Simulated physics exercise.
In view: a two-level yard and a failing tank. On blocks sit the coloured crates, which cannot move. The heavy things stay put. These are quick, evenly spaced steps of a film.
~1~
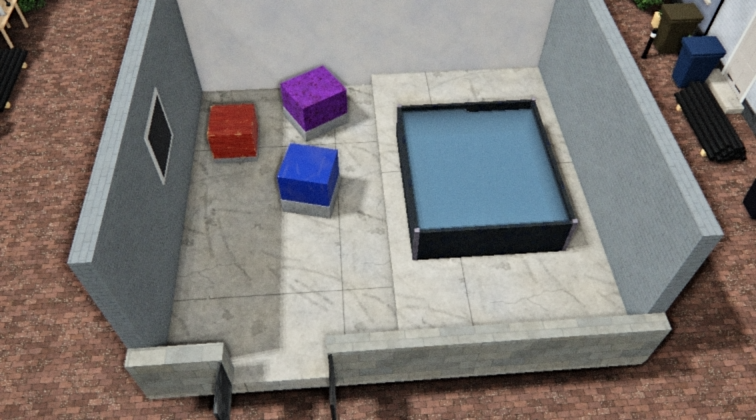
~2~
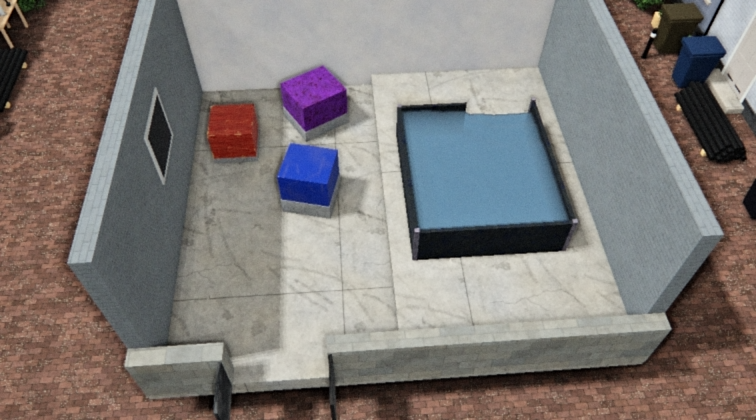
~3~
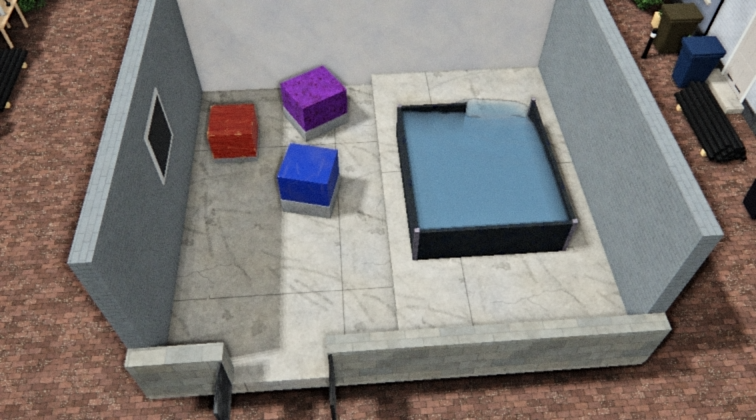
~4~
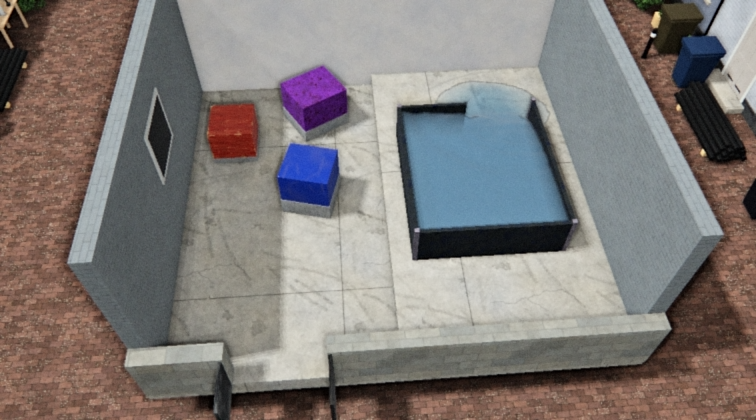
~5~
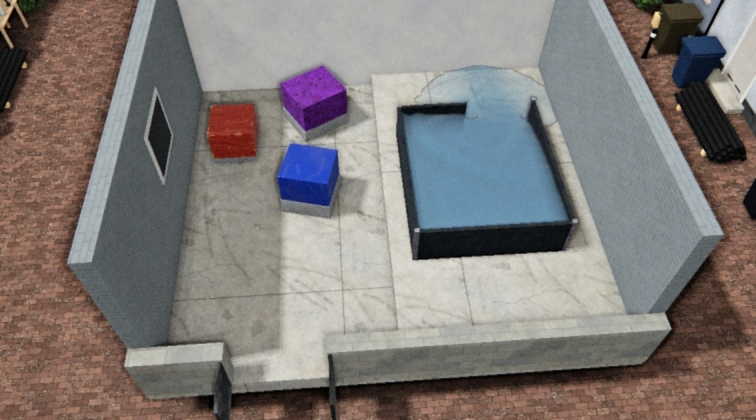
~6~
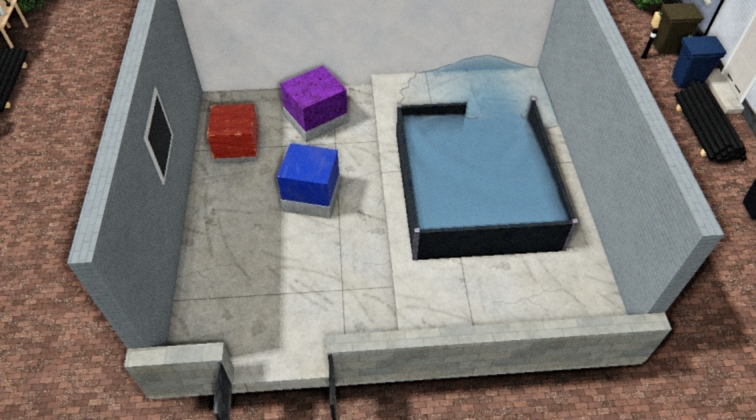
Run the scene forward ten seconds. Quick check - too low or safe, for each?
Blue crate safe; red crate too low; purple crate too low.
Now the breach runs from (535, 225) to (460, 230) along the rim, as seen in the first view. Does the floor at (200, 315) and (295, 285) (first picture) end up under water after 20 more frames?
Going point by point, the first is waterlogged and the second is waterlogged.
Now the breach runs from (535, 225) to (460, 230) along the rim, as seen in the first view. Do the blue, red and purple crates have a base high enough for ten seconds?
The blue crate stays untouched; the red crate gets drenched; the purple crate stays untouched.
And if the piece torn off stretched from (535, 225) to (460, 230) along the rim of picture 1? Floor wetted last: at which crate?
That is the purple one.
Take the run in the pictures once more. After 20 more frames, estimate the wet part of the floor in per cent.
About 45 per cent.
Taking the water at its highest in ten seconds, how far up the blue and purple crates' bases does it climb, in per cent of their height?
Roughly 60 per cent for the first, 130 per cent for the second.
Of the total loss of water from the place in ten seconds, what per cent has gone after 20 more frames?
Near 0 in a hundred.
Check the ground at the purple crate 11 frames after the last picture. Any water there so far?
Note - purple: Wet underfoot.
A moment on, water covers 15 % of the floor; the blue crate not reached, the red crate not reached, the purple crate not reached.
Next, water covers 25 % of the floor; the blue crate not reached, the red crate not reached, the purple crate water round its plinth.
Then, water covers 45 % of the floor; the blue crate water round its plinth, the red crate water round its plinth, the purple crate water round its plinth.
Later, water covers 85 % of the floor; the blue crate water round its plinth, the red crate water round its plinth, the purple crate water round its plinth.
In the end, water covers 95 % of the floor; the blue crate stayed above the water, the red crate was topped, the purple crate was topped.
